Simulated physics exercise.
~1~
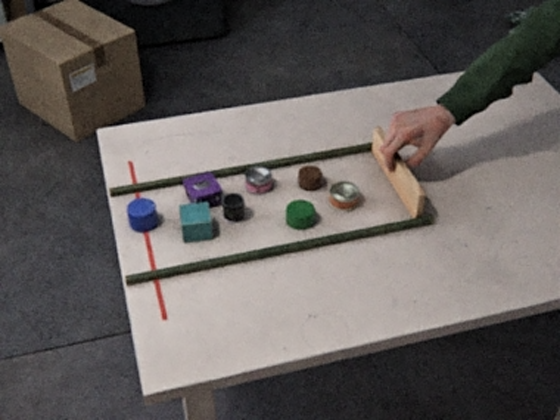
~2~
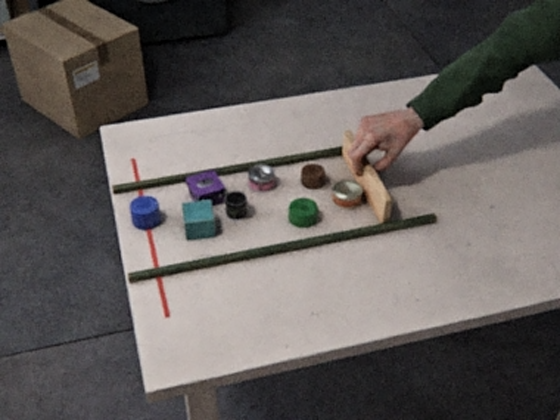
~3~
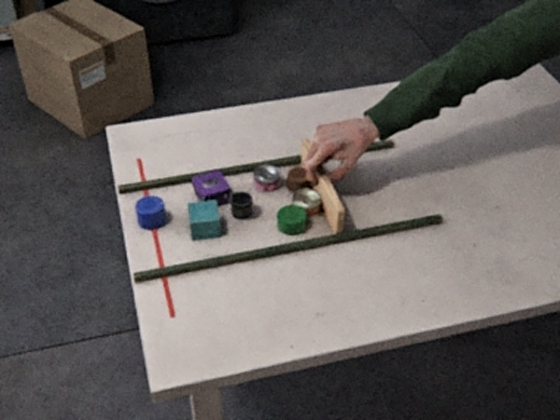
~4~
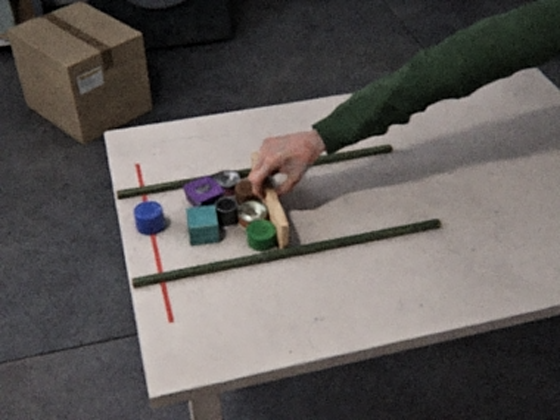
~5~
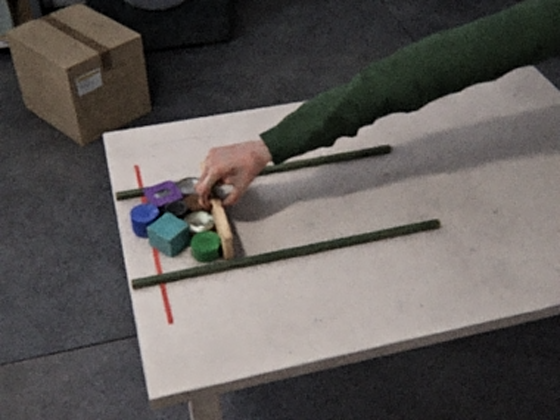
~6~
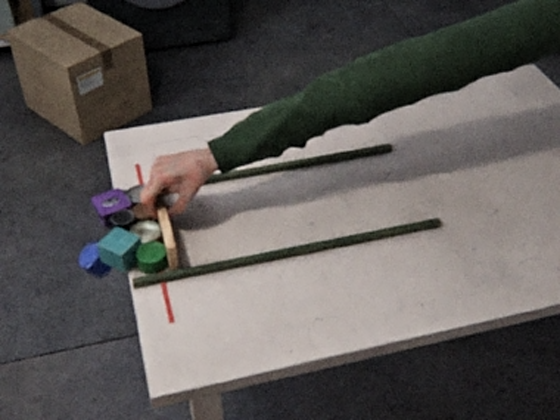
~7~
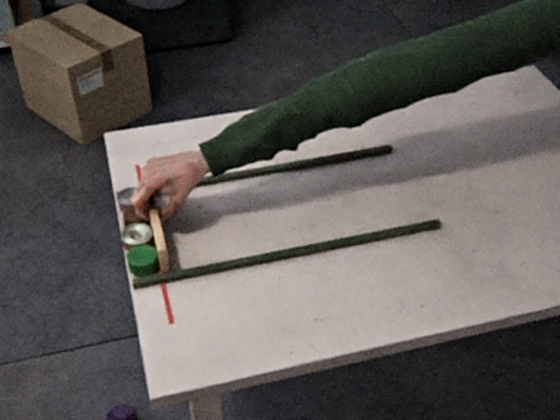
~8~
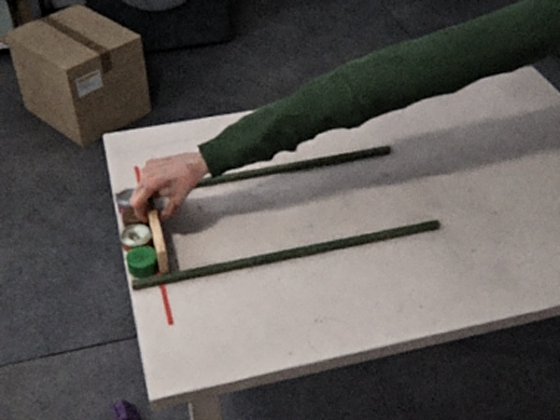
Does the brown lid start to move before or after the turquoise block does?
The brown lid starts to move before the turquoise block, which stays in place until the board has pushed the bunched objects farther left.
